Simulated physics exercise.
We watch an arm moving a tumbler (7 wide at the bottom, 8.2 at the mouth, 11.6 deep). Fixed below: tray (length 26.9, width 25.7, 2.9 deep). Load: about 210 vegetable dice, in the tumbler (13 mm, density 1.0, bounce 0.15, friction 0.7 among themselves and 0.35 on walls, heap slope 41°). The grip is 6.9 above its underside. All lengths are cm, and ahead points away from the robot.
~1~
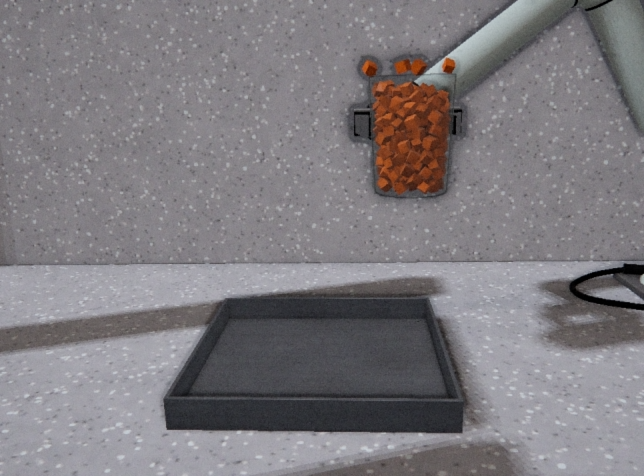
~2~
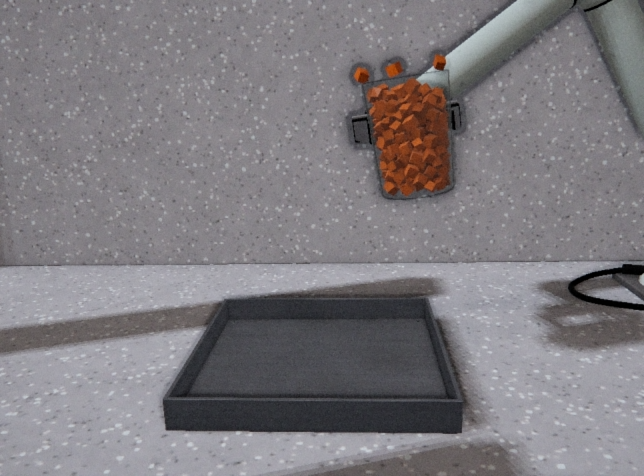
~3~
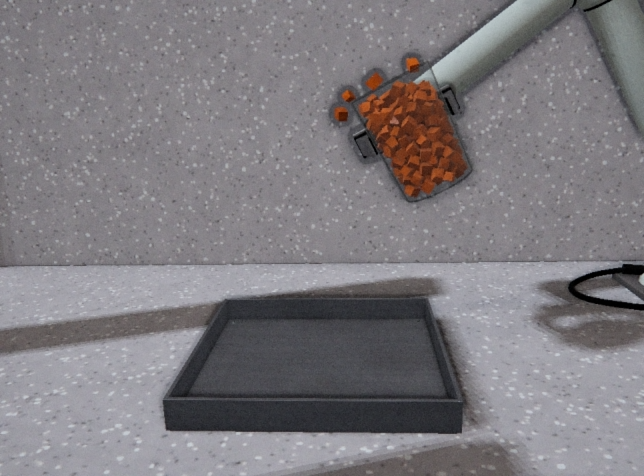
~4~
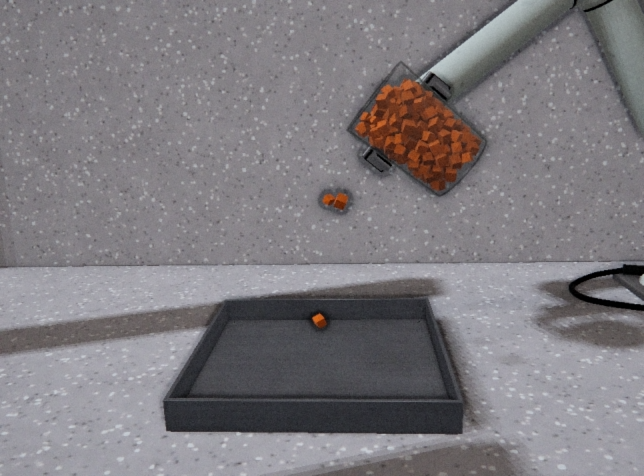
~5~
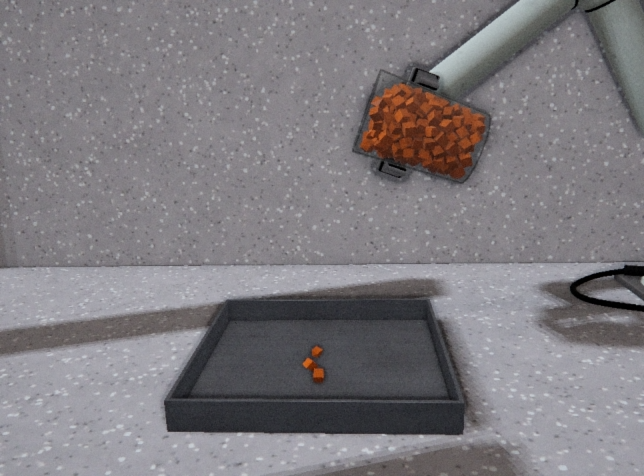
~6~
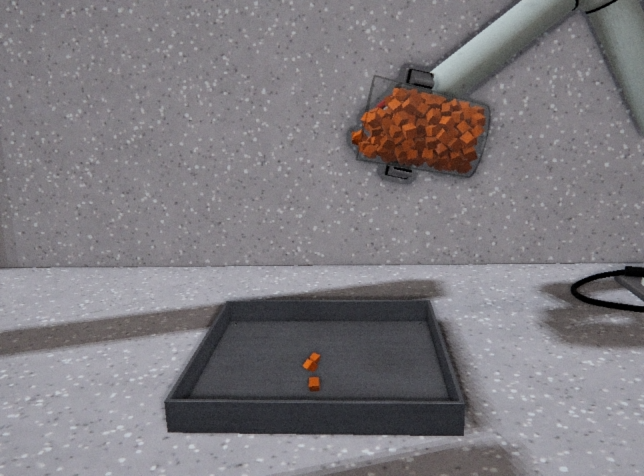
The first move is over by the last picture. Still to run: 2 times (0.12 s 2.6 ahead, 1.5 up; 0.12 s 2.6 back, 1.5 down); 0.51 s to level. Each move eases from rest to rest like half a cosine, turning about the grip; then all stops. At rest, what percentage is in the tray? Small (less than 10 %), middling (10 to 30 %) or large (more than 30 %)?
Answer: Large; more than 30 % of the vegetable dice finish in the tray.
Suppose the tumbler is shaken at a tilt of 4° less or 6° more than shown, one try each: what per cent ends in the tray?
Some 30 and 50 per cent.
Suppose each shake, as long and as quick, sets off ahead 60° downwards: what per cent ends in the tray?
About 5 per cent.
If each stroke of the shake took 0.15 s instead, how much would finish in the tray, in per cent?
It would be near 20 per cent.
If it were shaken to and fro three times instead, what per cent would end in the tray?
Then about 50 per cent.
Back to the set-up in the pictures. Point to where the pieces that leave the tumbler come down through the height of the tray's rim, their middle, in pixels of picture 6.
Near (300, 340).
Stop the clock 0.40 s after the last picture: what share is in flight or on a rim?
Roughly 4 per cent.
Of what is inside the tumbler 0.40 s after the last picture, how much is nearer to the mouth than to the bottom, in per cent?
About 65 per cent.
Then, 0.40 s later, tilted 77° forward, highest piece 30 above the table; 162 in the tumbler, 35 in the tray, 9 in flight or on a rim.
Then, 0.79 s later, tilted 25° forward, highest piece 31 above the table; 127 in the tumbler, 78 in the tray, 1 in flight or on a rim.
Then, 1.19 s later, level, highest piece 29 above the table; 127 in the tumbler, 79 in the tray.
Then, 2.24 s later, level, highest piece 29 above the table; 127 in the tumbler, 79 in the tray.
At rest, 127 in the tumbler, 79 in the tray. That is 38 % in the tray.
